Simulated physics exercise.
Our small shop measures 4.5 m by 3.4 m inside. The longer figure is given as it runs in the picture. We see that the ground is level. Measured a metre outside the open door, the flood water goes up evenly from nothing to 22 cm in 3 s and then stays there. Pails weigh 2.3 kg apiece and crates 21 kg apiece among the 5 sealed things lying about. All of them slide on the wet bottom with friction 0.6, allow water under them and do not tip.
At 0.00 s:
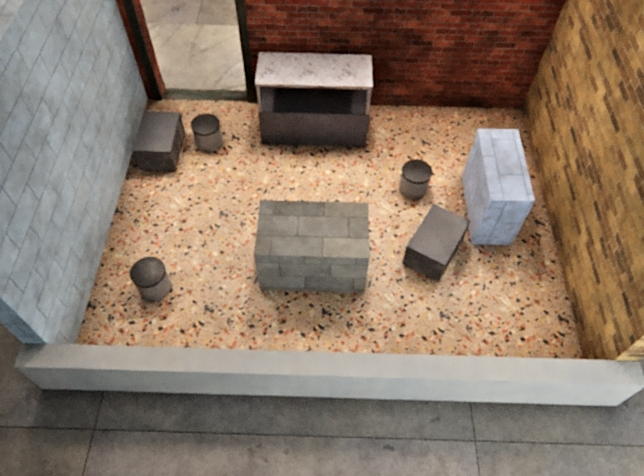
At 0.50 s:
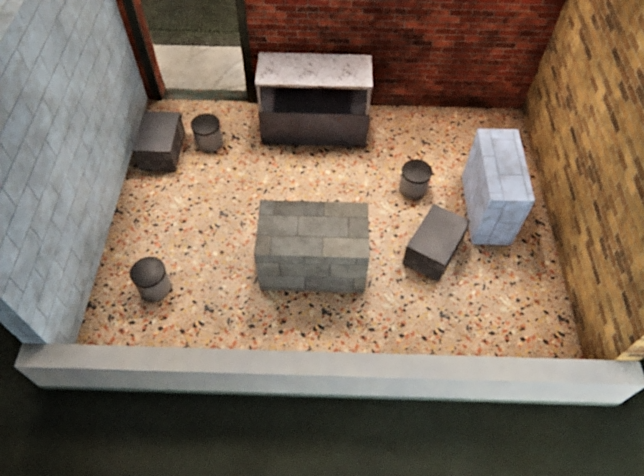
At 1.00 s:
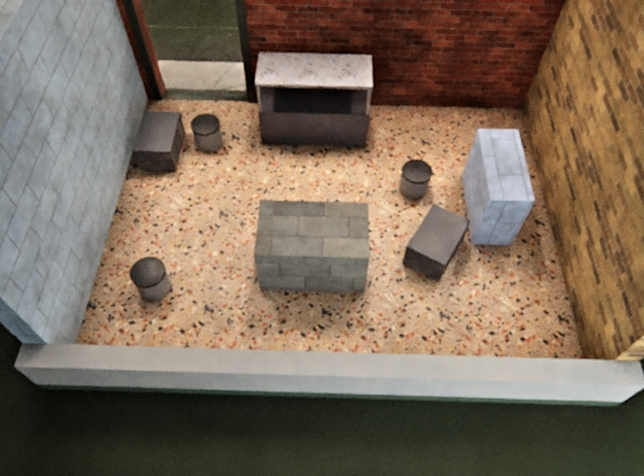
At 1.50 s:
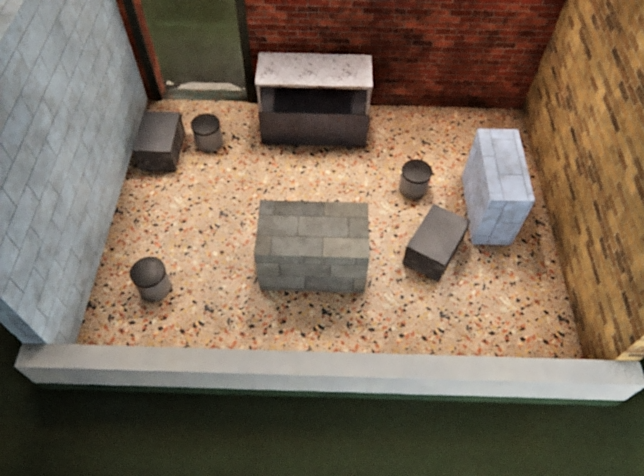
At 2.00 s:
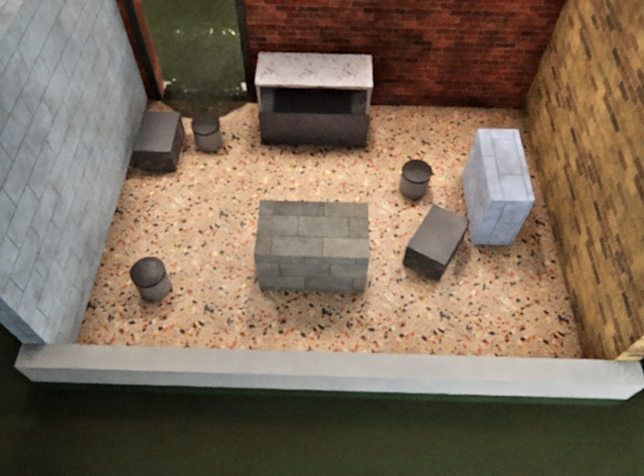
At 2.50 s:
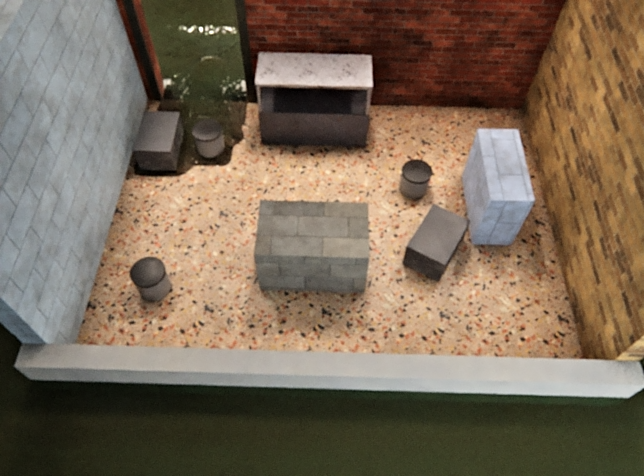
Dark greenish water spreads over the grey paving outside a small walled shop, first along the front and beyond the open doorway, then up to the threshold. It creeps inside at the back left, darkening the speckled floor around a grey pail, which shifts slightly, while the other furnishings stay still.
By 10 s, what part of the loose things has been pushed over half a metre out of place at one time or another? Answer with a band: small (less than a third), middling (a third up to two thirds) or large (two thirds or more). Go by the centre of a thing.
Large.
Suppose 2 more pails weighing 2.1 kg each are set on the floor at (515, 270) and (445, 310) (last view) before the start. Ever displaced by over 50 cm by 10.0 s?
Order as asked - inside the cutoff and beyond the cutoff.
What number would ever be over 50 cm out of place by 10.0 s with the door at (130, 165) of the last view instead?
In that case the number is 4.
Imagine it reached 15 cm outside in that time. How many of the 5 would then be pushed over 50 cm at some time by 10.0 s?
The count would be 2.
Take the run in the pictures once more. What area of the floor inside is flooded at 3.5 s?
3.5 m2.
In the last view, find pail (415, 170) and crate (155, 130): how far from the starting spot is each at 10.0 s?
In that order: 120 cm, 250 cm.
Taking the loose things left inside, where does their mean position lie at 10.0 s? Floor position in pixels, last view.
Near (418, 256).
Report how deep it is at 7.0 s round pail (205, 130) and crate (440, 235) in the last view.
Some 3 cm at the first, some 3 cm at the second.
After 3.5 s 1 of 5 are over 50 cm from their spots; 0 afloat.
After 4.5 s 2 of 5 are over 50 cm from their spots; 1 afloat.
After 7.0 s 4 of 5 are over 50 cm from their spots; 2 afloat.
After 10.0 s 4 of 5 are over 50 cm from their spots, and 4 have been at some point; 4 afloat.
